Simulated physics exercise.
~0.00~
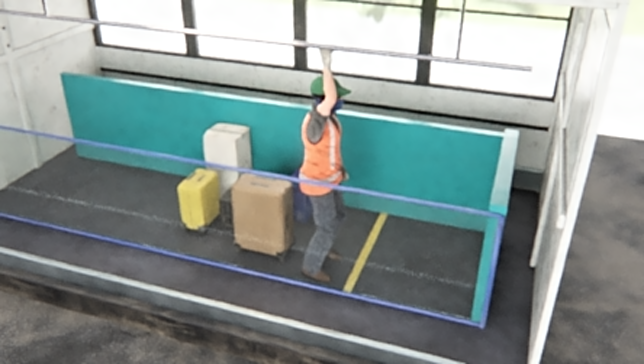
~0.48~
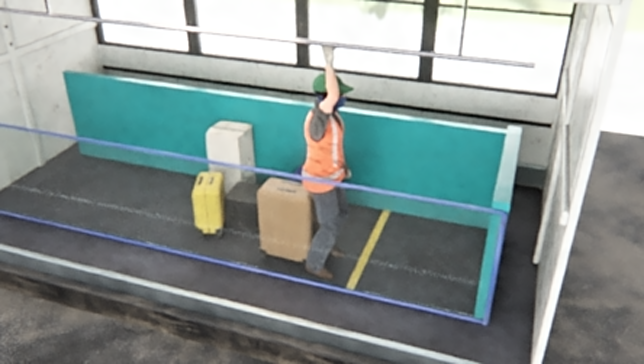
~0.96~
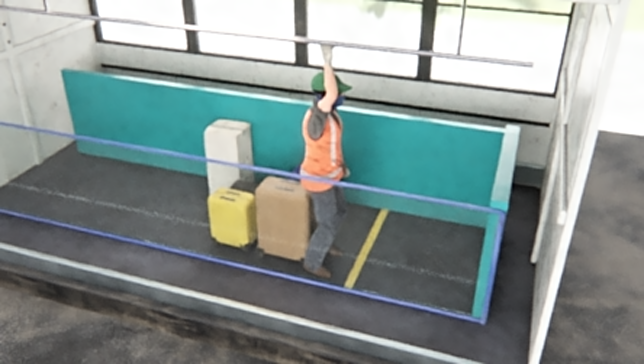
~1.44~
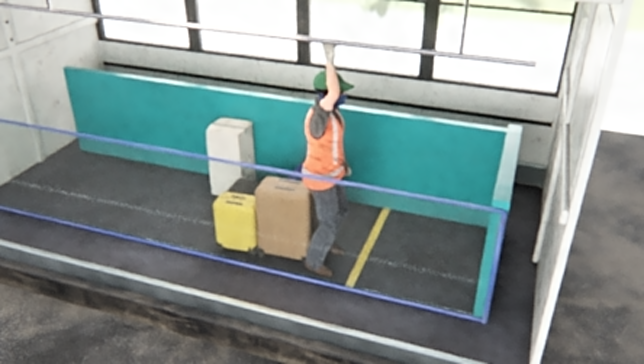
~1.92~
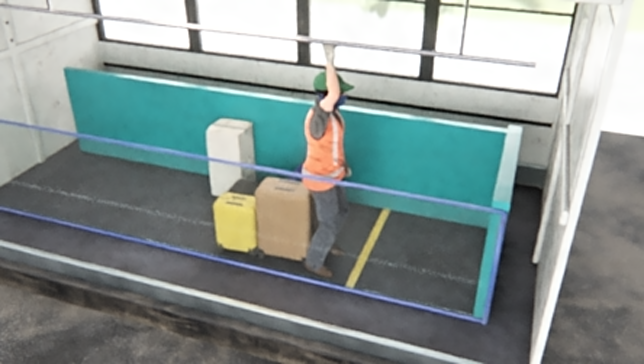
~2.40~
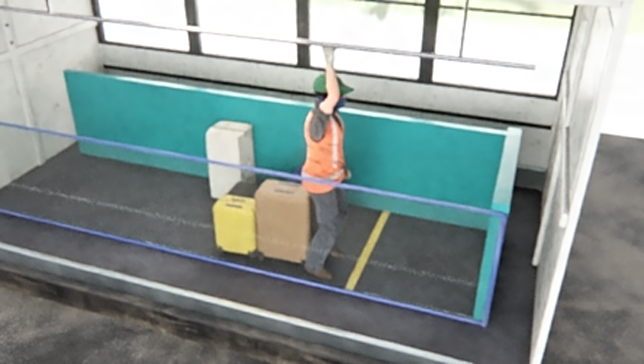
In this clip, a traveller in an orange vest and green hat holds an overhead rail while a brown wheeled case shifts slightly right and a smaller yellow one moves right and toward the viewer, both ending upright and side by side, short of the yellow line.
